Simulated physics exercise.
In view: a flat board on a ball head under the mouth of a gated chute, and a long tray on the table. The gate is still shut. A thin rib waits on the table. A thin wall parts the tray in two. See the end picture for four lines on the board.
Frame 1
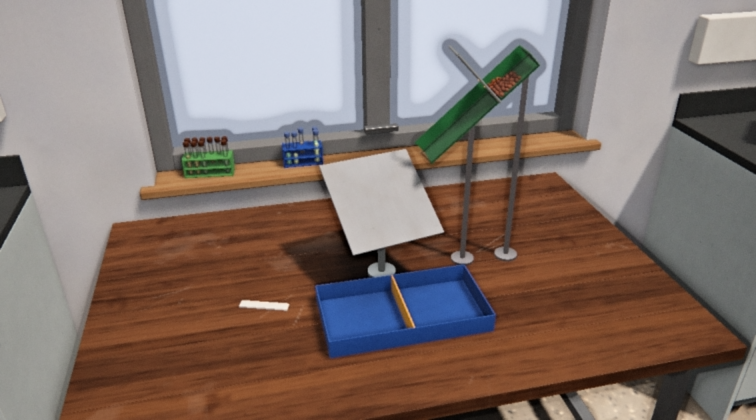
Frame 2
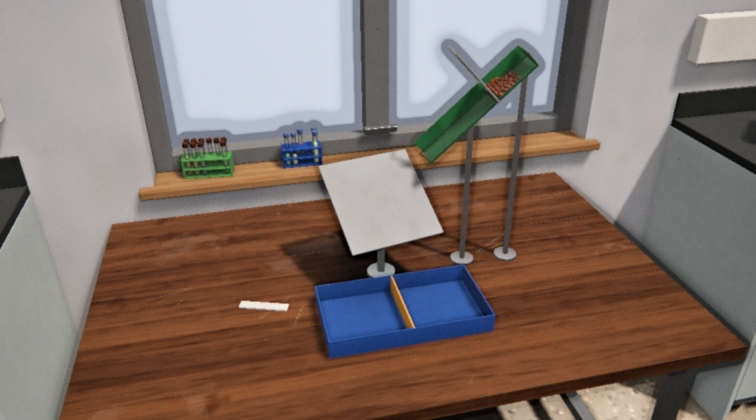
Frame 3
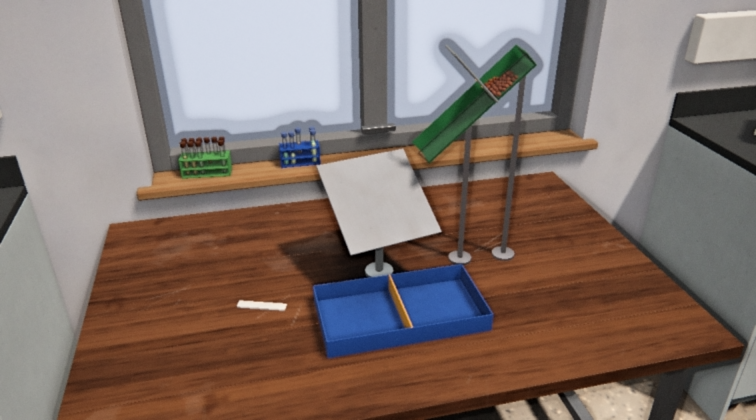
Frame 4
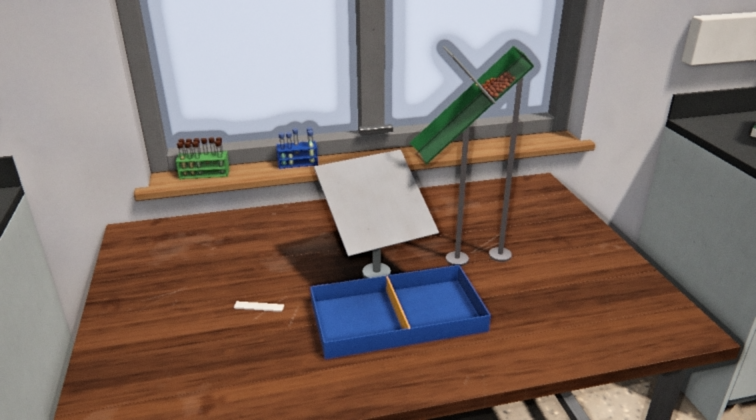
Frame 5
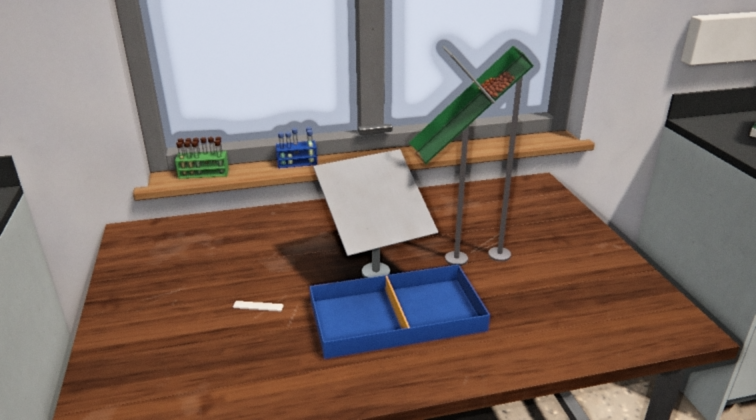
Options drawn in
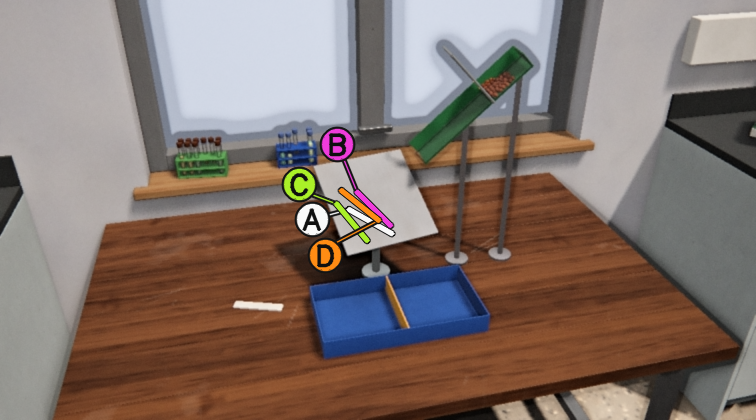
At first, a green chute on tall stands holds reddish pellets behind a gate, above a tilted pale board and a blue tray split by a thin wall, with a small white strip lying nearby on the wooden table. The view then drifts very slightly, while the pellets and everything else stay still.
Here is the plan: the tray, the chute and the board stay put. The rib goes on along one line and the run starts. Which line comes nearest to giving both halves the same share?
C works best here.
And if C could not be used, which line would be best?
That would be D.
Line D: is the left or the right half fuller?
Right.
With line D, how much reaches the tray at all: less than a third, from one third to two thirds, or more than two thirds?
Line D gives more than two thirds.
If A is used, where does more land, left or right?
More lands on the right.
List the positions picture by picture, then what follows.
Load behind the gate (503, 86), clay pellets; lip of the chute (428, 158), sloping fairly steeply, in the first picture.
Middle of the board (381, 199), tilted fairly steeply; middle of its low edge (400, 243); of its high edge (363, 157), in the second picture.
Front corners of the tray (327, 342) and (493, 314); front end of its middle wall (412, 328), in the third picture.
Middle of the load (498, 87); lip (423, 159), in the fourth picture.
Middle of the load (497, 87); lip (422, 159), in the fifth picture.
On the marked copy, line A from (348, 209) to (391, 233); line B from (357, 192) to (390, 225); line C from (336, 203) to (367, 240); line D from (341, 190) to (378, 220).
Choosing A, of what is caught, about a tenth in the left half, almost all in the right.
Choosing B, of what is caught, about a tenth in the left half, almost all in the right.
Choosing C, of what is caught, roughly half in the left half, roughly half in the right.
Choosing D, of what is caught, roughly a quarter in the left half, the larger part in the right.
